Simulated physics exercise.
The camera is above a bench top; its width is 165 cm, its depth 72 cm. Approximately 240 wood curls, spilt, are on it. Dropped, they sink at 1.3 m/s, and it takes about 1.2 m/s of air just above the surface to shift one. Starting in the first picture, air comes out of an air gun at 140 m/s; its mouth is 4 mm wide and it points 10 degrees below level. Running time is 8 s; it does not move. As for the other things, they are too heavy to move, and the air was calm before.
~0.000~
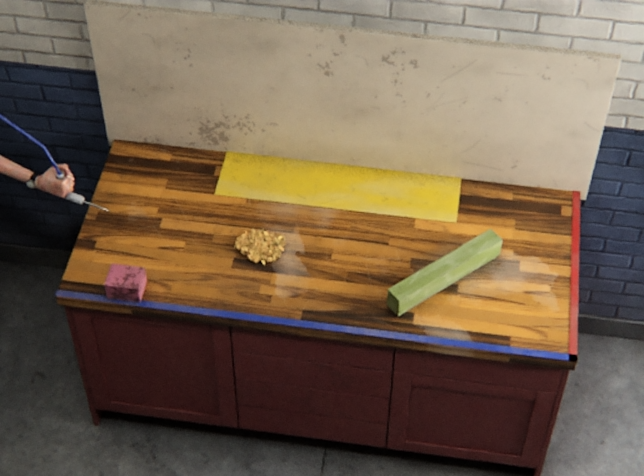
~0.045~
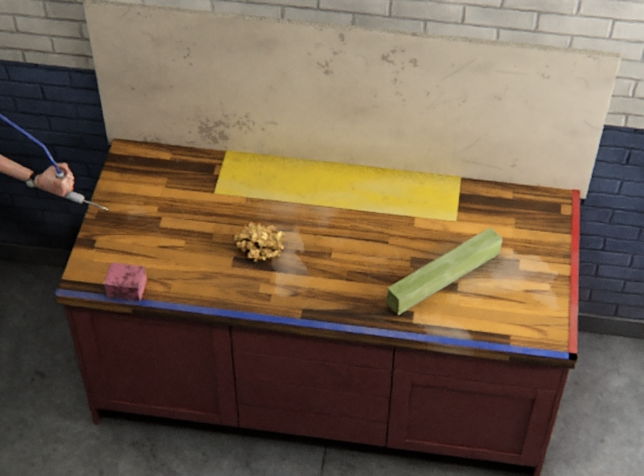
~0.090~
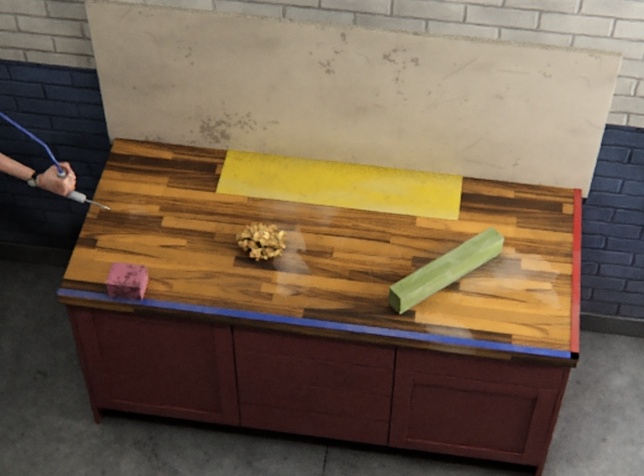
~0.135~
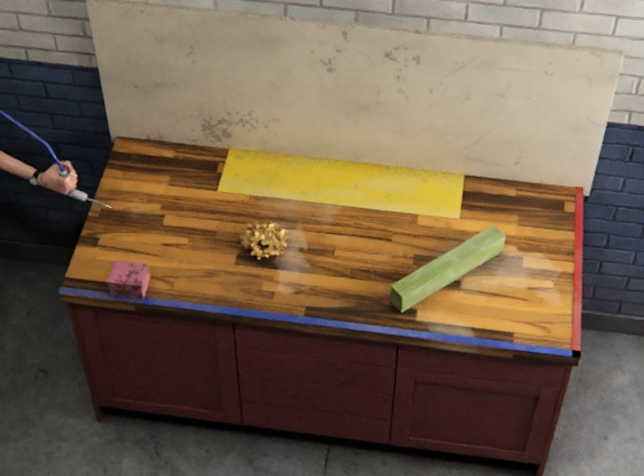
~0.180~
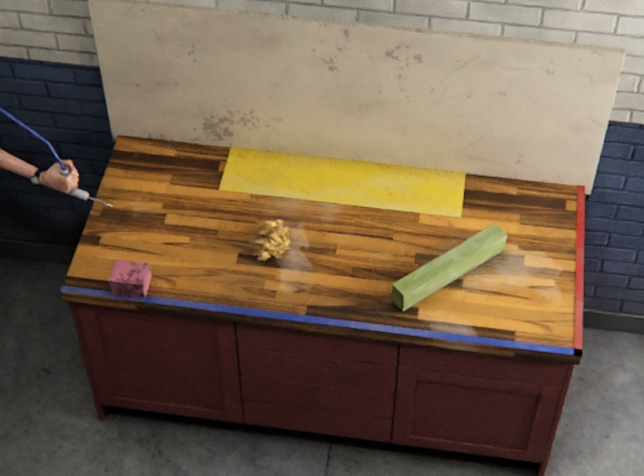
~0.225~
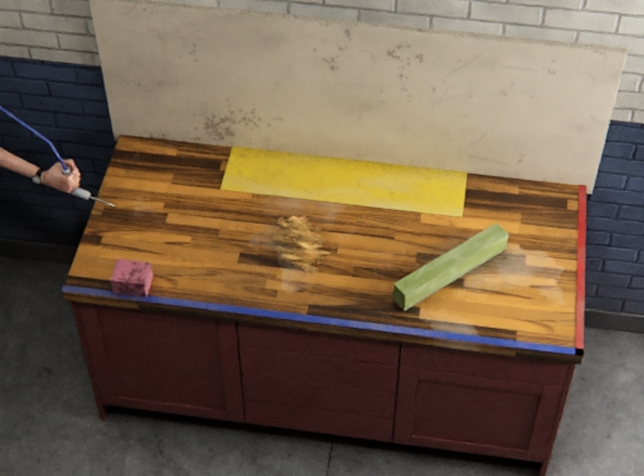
A small pile of wood curls sits still on a striped wooden bench top while a hand at the left holds an air gun pointed toward it. The curls then shift to the right and spread into a looser, blurred patch, while the pink block and green plank stay put.
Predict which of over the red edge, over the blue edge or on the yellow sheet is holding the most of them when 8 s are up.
My prediction is red.
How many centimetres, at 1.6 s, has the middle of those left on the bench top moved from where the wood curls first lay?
About 90 cm.
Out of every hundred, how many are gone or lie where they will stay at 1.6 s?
My guess would be around 5 %.
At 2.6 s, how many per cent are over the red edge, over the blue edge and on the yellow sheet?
I'd say around 60 per cent at red, 2 per cent at blue, 0 per cent at yellow.
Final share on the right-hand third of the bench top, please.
Roughly 10 in a hundred.
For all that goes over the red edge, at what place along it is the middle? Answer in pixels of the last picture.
At about (586, 211).
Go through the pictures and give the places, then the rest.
The middle of the wood curls is near (258, 245), none has stirred yet and the mouth of the air gun is at (109, 211), in the first frame.
The middle of the wood curls is near (259, 237), none has stirred yet, the blue edge is centred on (311, 327), the red edge is centred on (579, 270) and the yellow sheet is centred on (338, 185), in the second frame.
The middle of the wood curls is near (261, 236), none has stirred yet, the top of a block is at (126, 274) and the top of a plank is at (448, 262), in the third frame.
The middle of the wood curls is near (265, 236) and none has stirred yet, in the fourth frame.
The middle of the wood curls is near (274, 239), the farthest in sight from the air gun is at (289, 242) and about 55 % have left their places, in the fifth frame.
The middle of the wood curls is near (304, 243), the farthest in sight from the air gun is at (326, 253) and all have left their places, in the sixth frame.
After 1.6 s, 95 % are on the move or not yet settled, 2 % are over the blue edge, 18 % over the red edge and 0 % on the yellow sheet; the middle of those still in play is near (536, 213).
After 2.6 s, 50 % are on the move or not yet settled, 2 % are over the blue edge, 56 % over the red edge and 0 % on the yellow sheet; the middle of those still in play is near (531, 225).
After 4.4 s, 21 % are on the move or not yet settled, 2 % are over the blue edge, 76 % over the red edge and 0 % on the yellow sheet; the middle of those still in play is near (548, 231).
After 8.0 s, at the end, 2 % are over the blue edge, 86 % over the red edge and 0 % on the yellow sheet.
